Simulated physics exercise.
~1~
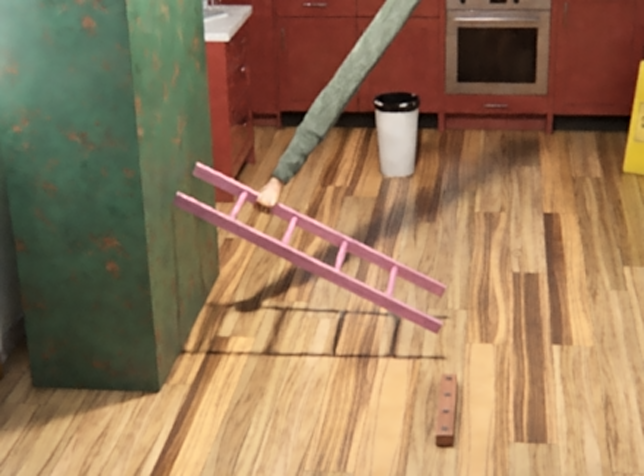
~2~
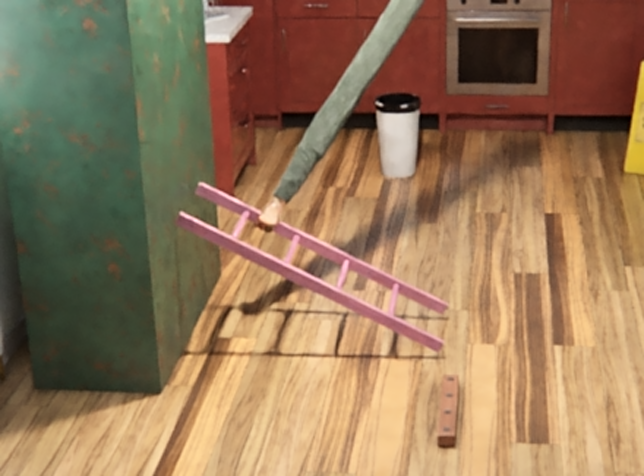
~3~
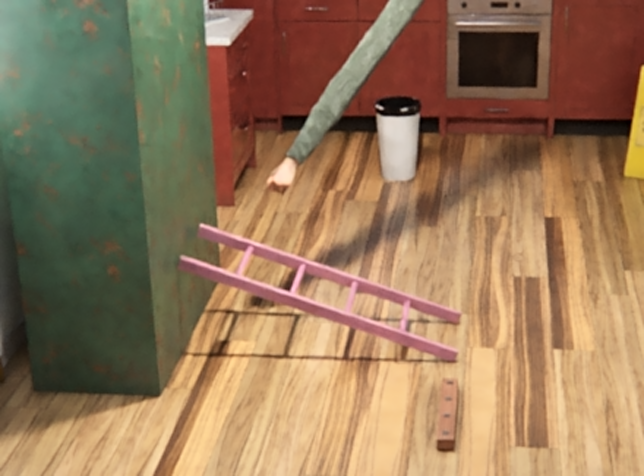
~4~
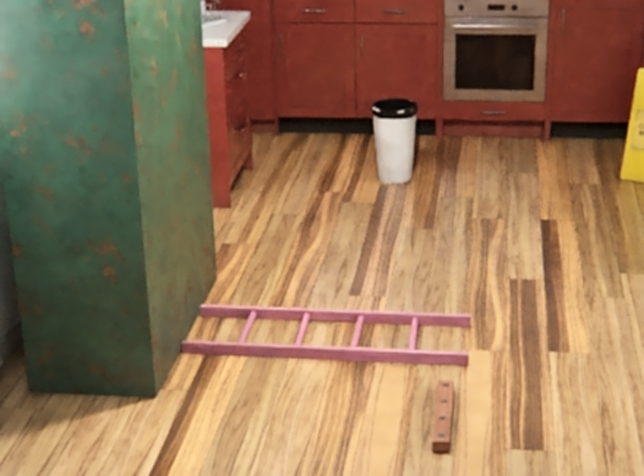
In a kitchen, a hand releasing a tilted pink gate beside a green pillar and drawing back as it drops flat to the floor.
